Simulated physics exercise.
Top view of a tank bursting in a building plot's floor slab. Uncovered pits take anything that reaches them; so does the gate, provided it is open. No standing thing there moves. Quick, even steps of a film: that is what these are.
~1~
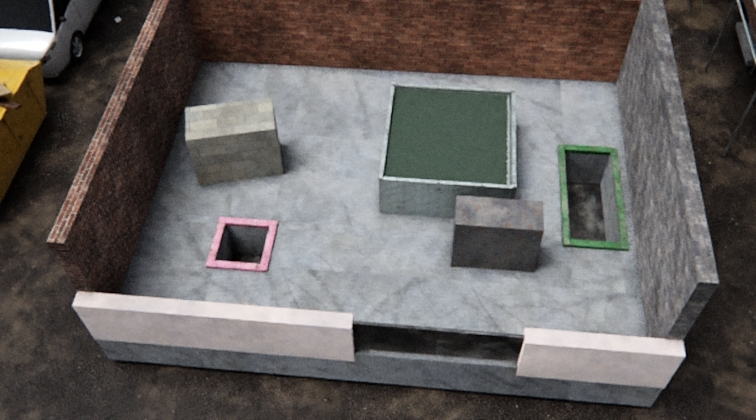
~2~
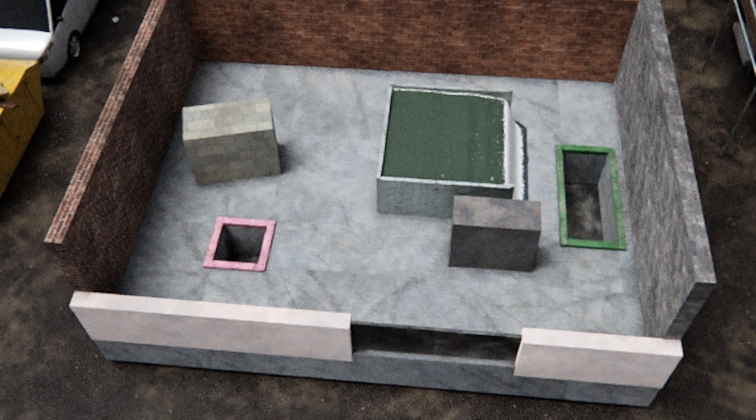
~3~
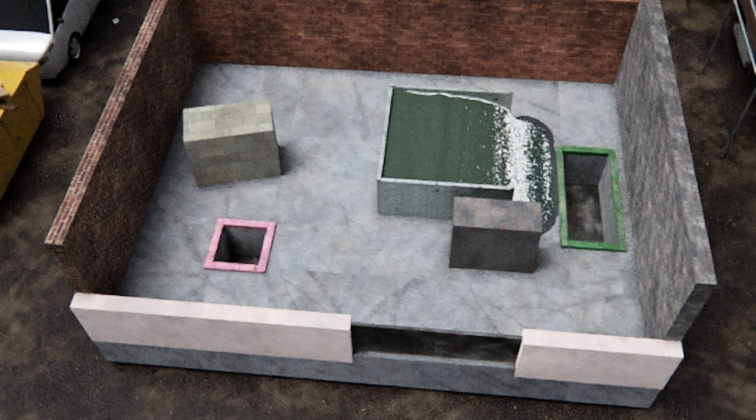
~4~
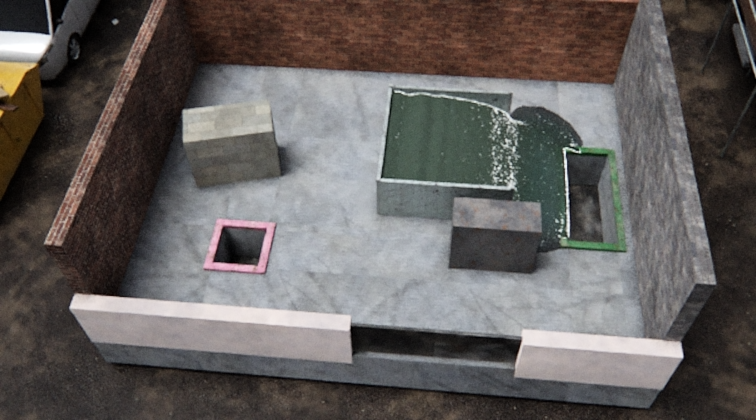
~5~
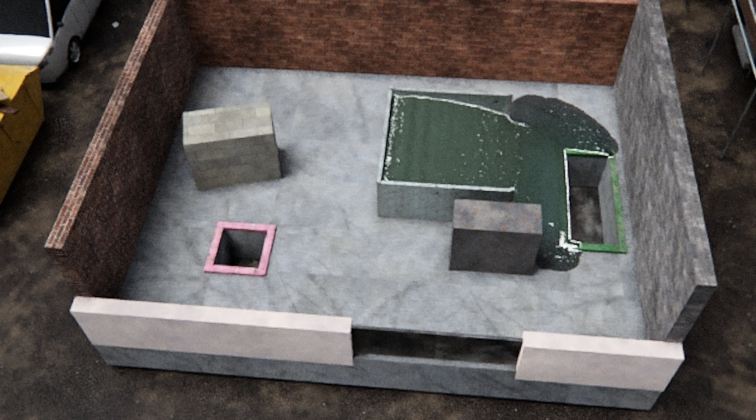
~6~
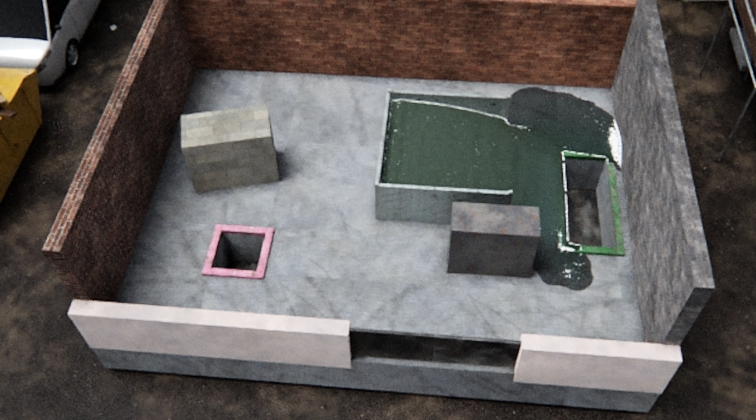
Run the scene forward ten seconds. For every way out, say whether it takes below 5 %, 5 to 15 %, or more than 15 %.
It ends like this: The gate takes below 5 %; the pink pit takes below 5 %; the green pit takes more than 15 %.
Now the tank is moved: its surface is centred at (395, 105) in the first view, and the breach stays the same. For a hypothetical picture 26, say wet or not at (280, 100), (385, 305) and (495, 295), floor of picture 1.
In turn: Clear, dry, not flooded.
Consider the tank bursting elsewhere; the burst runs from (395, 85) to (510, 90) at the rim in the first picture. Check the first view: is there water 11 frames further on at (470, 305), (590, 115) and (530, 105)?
Listed in order, they come out without a puddle, sitting in a pool and sitting in a pool.
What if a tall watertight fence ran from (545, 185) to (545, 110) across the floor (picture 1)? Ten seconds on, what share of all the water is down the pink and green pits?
The pink pit gets 0 per cent, the green pit 45 per cent.
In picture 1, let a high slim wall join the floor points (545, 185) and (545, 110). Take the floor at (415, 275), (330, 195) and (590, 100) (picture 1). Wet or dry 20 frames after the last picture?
Point by point: First spared, next spared, last swamped.
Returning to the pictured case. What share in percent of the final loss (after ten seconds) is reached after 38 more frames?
By then, close to 95 % of it.
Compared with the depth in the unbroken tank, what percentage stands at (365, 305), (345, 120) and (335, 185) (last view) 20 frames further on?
0, 0, 0 %.
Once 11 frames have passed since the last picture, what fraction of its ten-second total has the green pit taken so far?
Estimated share: About 65 %.
A moment on, water covers 20 % of the floor; the gate 0 %, the pink pit 0 %, the green pit 23 %.
Next, water covers 20 % of the floor; the gate 0 %, the pink pit 0 %, the green pit 38 %.
Then, water covers 35 % of the floor; the gate 0 %, the pink pit 0 %, the green pit 50 %.
Later, water covers 65 % of the floor; the gate 0 %, the pink pit 0 %, the green pit 56 %.
In the end, water covers 85 % of the floor; the gate 0 %, the pink pit 0 %, the green pit 58 %.
